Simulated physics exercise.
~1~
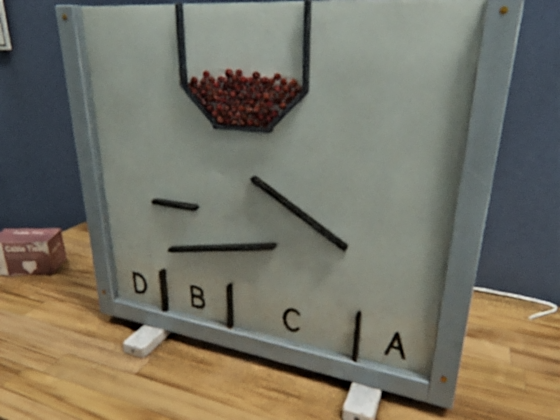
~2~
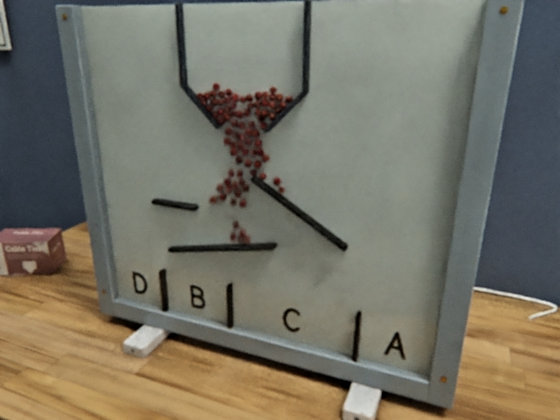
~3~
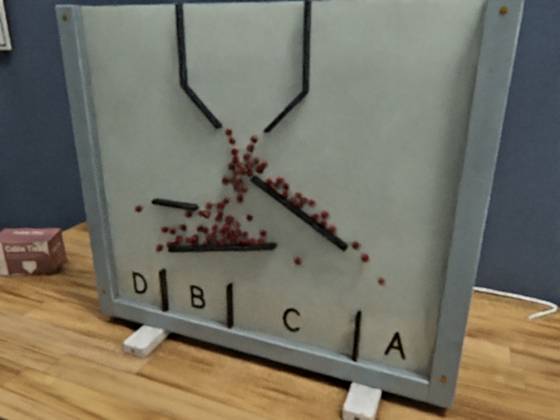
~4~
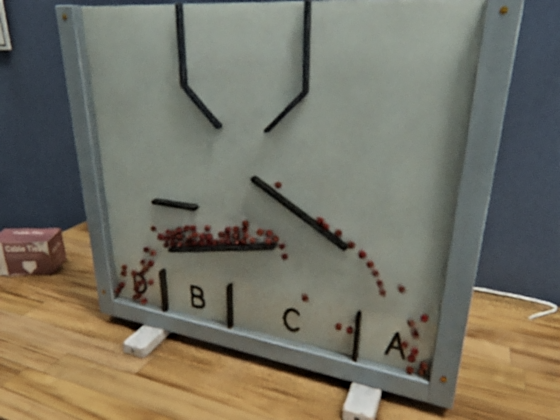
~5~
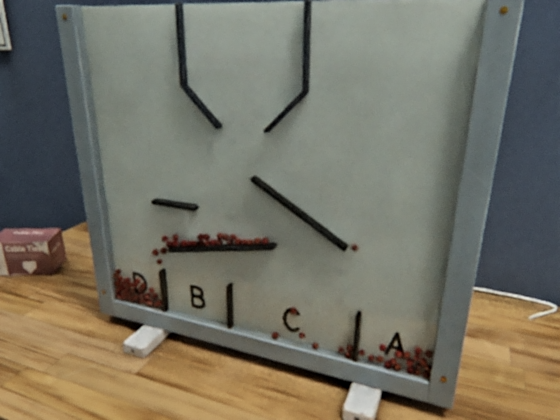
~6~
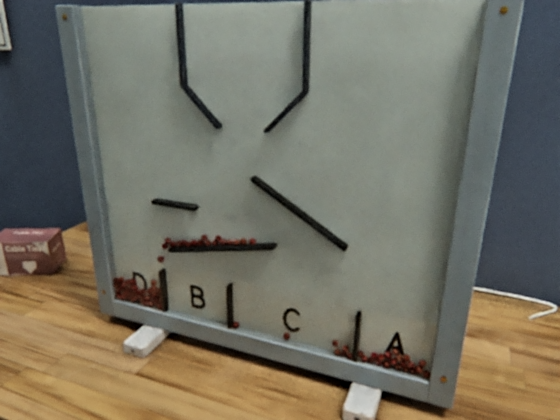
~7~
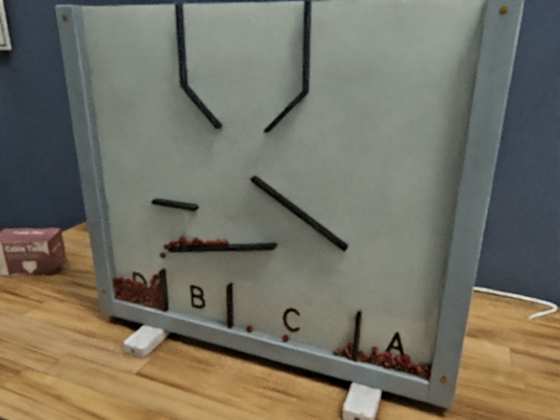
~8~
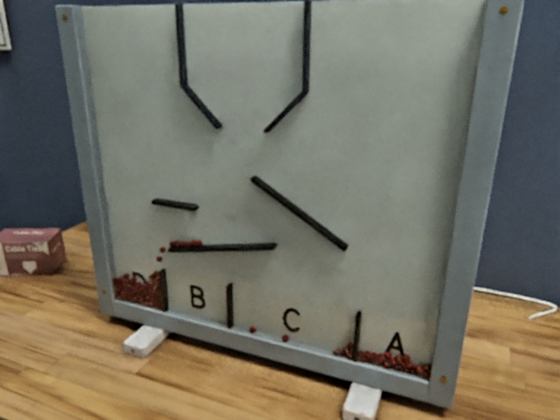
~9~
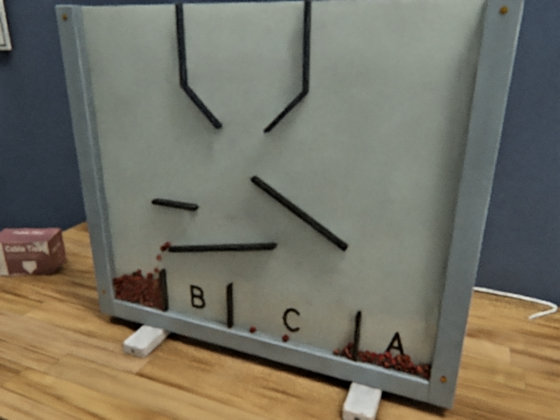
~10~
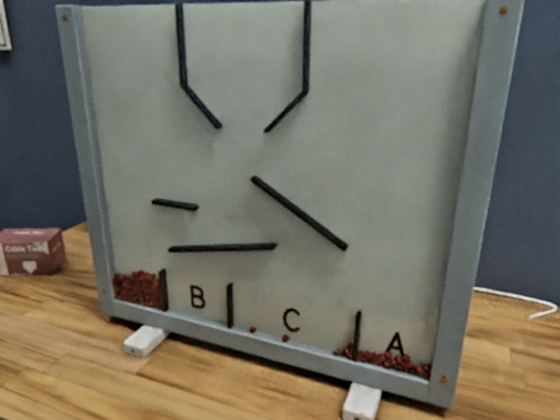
On a wooden tabletop against a dark blue wall, reddish beads poured from a hopper in an upright case, bounced off the slanted ledges and slid away, leaving most in bin D, a smaller pile in A, a few in C and none in B.
